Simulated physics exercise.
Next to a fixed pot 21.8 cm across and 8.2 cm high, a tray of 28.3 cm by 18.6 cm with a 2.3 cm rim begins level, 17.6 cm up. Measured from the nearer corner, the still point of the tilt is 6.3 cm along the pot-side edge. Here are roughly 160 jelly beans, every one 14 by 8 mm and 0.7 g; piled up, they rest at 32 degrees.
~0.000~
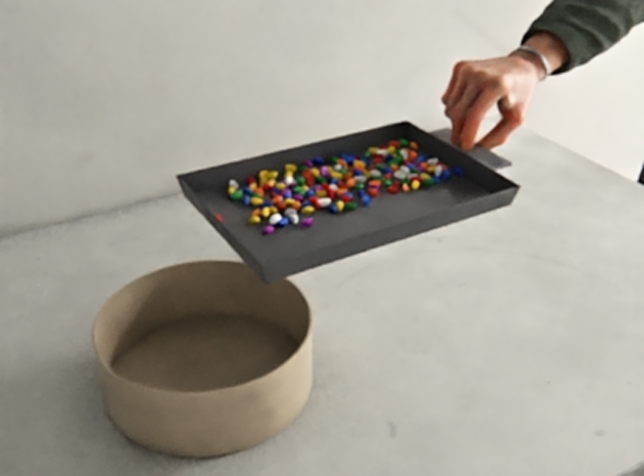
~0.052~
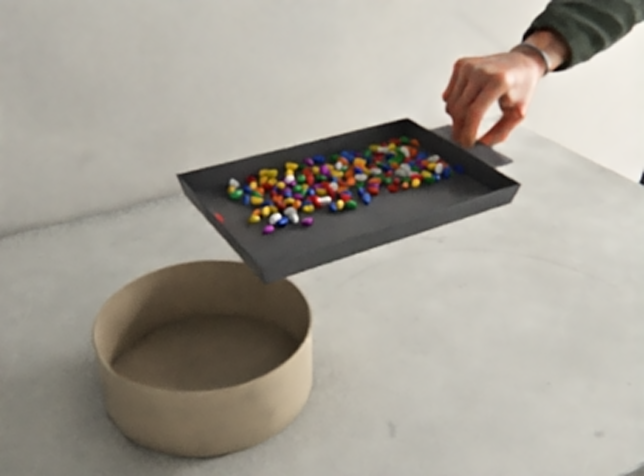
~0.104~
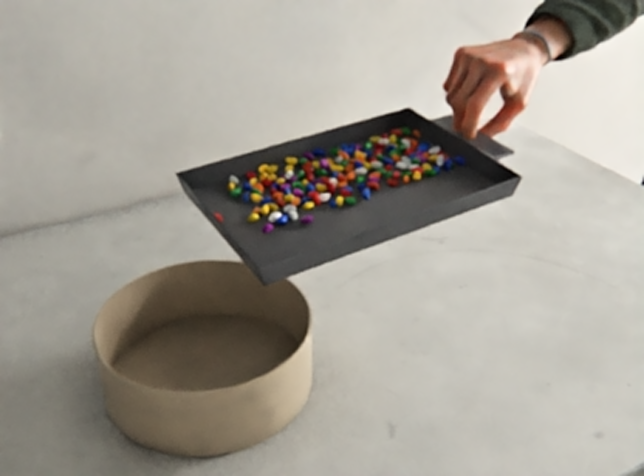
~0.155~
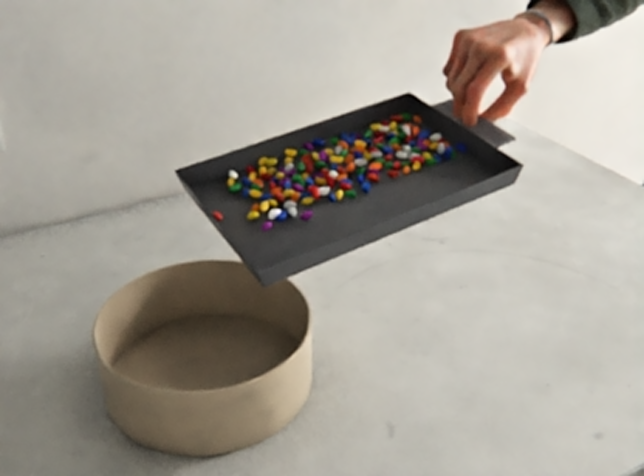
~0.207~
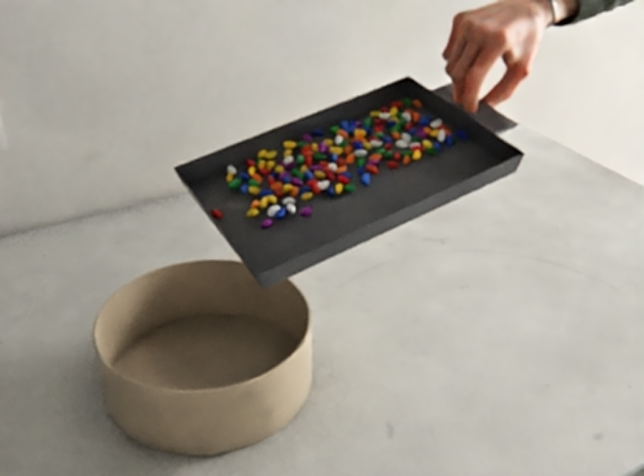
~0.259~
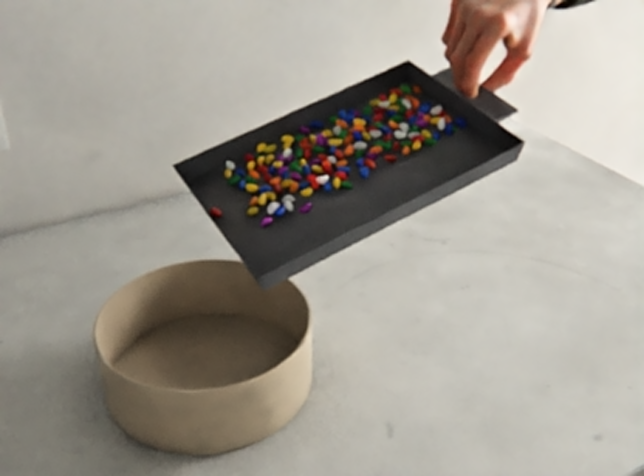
The clip shows a hand holding a dark tray of colourful jelly beans above and beside a round beige pot, then raising the tray's right side so it slopes down to the left, while the beans stay spread in place.
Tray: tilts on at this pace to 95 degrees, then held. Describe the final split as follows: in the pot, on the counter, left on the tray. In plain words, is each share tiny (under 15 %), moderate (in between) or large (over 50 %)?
At the end, pot: That should get more than half. Counter: That should get a moderate amount. Tray: That should get only a little.
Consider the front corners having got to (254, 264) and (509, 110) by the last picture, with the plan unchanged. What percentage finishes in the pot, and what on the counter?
The pot gets 95 and the counter 5.
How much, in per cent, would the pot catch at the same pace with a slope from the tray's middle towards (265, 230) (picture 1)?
About 90 per cent.
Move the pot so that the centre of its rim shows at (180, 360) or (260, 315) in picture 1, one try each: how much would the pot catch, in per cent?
About 95 and 65 per cent.
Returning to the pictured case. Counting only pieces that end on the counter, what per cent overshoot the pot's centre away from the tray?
Some 80 per cent.
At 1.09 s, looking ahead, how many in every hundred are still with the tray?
Some 60 per cent of the load.
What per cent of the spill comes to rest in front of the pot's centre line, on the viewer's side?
Some 100 per cent.
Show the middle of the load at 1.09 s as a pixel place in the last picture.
(236, 289), roughly.
After 0.76 s, tilt 53 degrees; the tray holds 100 %, the pot 0 %.
After 1.09 s, tilt 79 degrees; the tray holds 60 %, the pot 10 %.
After 1.51 s, tilt 95 degrees; the tray holds 5 %, the pot 50 %.
At rest (2.6 s), pot 60 %, counter 40 %, tray 0 %.
